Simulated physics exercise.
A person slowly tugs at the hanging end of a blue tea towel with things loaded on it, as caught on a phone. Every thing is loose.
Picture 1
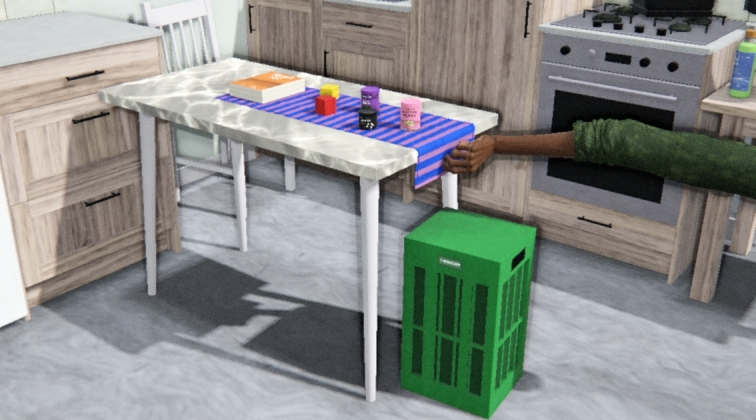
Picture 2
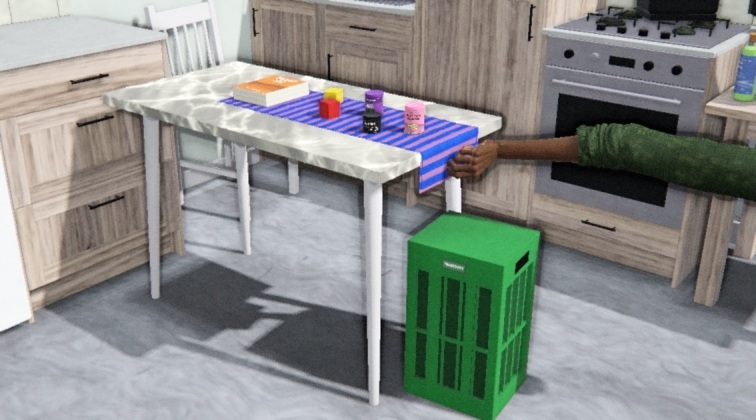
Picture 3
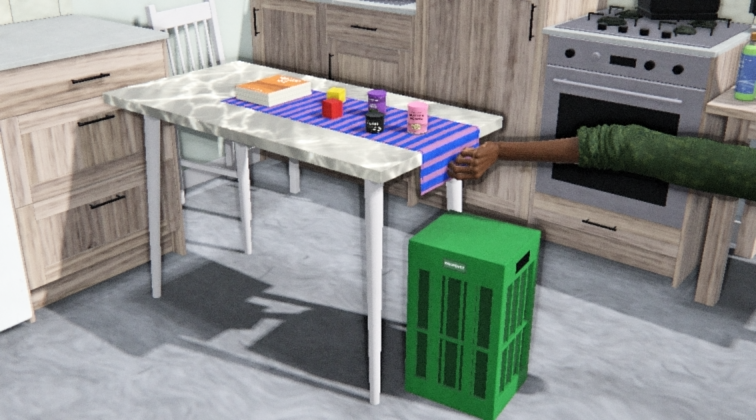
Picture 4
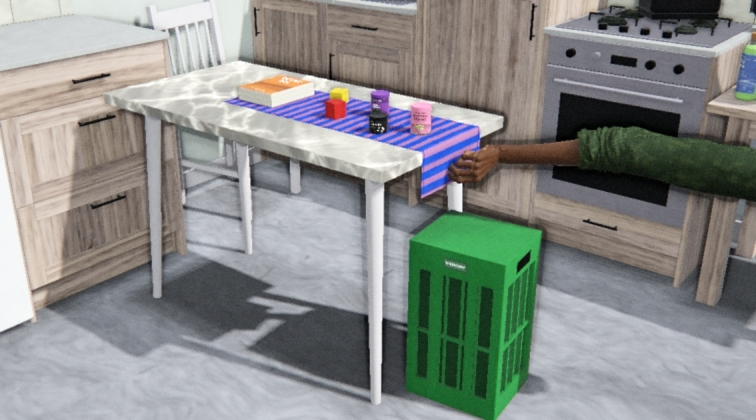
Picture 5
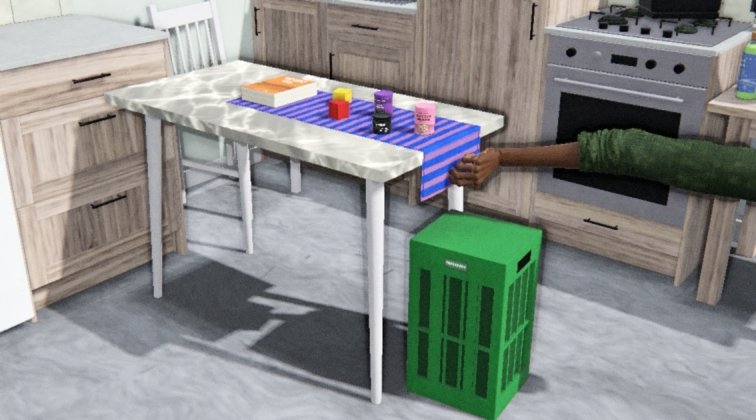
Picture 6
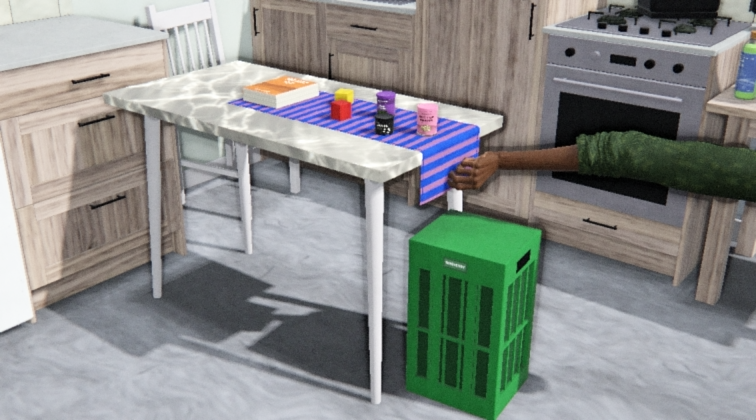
A hand in a green sleeve slowly pulled the end of a blue striped cloth down over the table's edge, and the small cans, pot and blocks on it crept a little to the right.
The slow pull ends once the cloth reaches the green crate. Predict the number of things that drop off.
What comes down is a single thing.
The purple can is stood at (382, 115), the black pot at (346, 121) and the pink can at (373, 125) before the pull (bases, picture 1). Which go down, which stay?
Outcome: The purple can is still in place, the black pot is still in place, the pink can is still in place.
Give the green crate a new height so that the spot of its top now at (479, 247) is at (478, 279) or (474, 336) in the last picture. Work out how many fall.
In that event, 2 and 4.
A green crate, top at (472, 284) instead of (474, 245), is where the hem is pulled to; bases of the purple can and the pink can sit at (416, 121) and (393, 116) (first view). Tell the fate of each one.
In the end the purple can is no longer on top and the pink can is no longer on top.
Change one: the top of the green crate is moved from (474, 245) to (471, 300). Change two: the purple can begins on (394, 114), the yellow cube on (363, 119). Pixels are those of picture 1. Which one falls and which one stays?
In the end the purple can is no longer on top and the yellow cube is no longer on top.
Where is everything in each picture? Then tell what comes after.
Hem (415, 189); pink can (411, 101); black pot (368, 111); purple can (370, 89); red cube (326, 97); yellow cube (329, 86); top of the crate (474, 245), in the first picture.
Hem (419, 193); pink can (415, 104), in the second picture.
Hem (421, 195); black pot (375, 114), in the third picture.
Hem (421, 198); purple can (380, 93); top of the crate (480, 248), in the fourth picture.
Hem (421, 201); red cube (339, 101), in the fifth picture.
Hem (420, 205); pink can (428, 106); black pot (384, 116); purple can (386, 94); red cube (341, 102); yellow cube (344, 91), in the sixth picture.
Soon after, hem near (450, 202); all still up.
After that, hem on the crate; pink can gone.
In the end, hem on the crate; pink can gone. It carries off one.
